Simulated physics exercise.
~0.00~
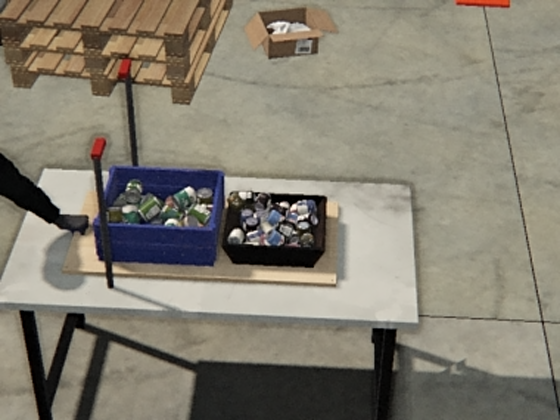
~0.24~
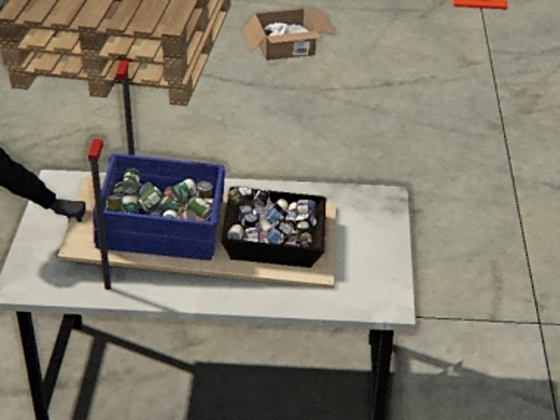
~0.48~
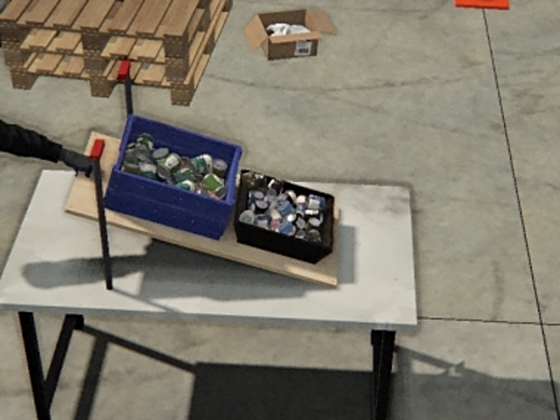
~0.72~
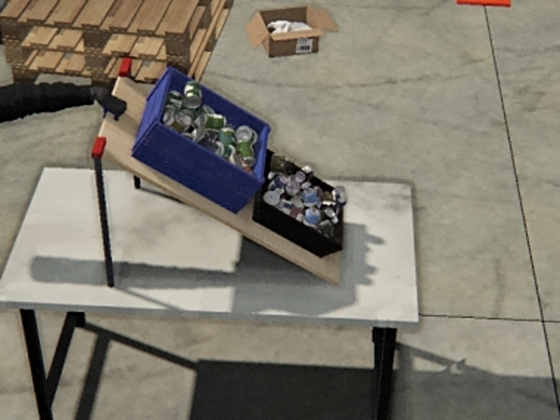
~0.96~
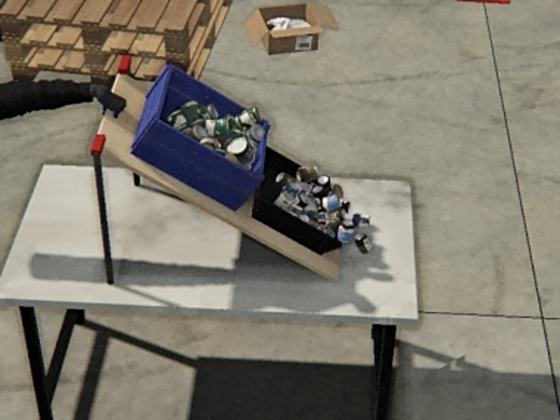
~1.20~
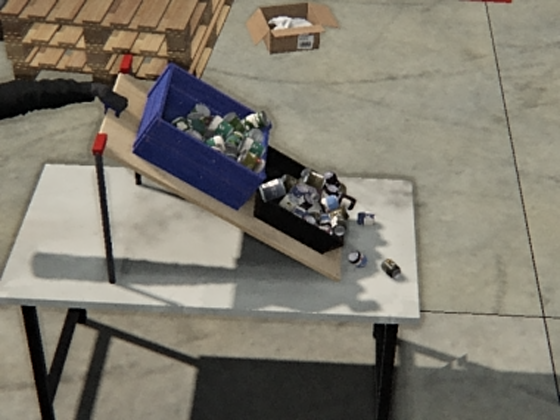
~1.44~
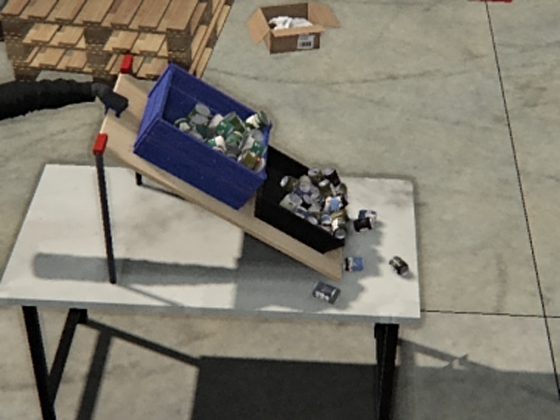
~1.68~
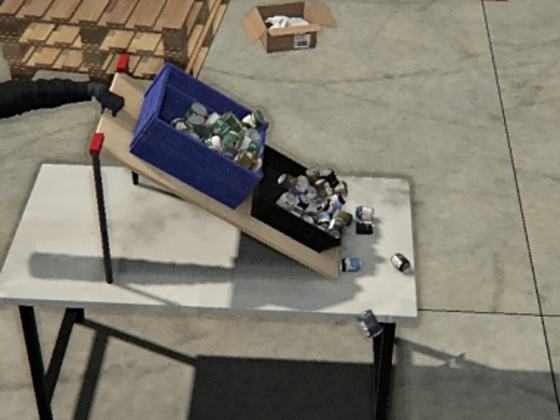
The clip shows a dark-sleeved arm lifting the left end of a board on a white table until it reaches two red-topped stops, tilting a blue tub and a black tub of cans; a few spill onto the table's right side, one reaching the front edge, while most stay inside.
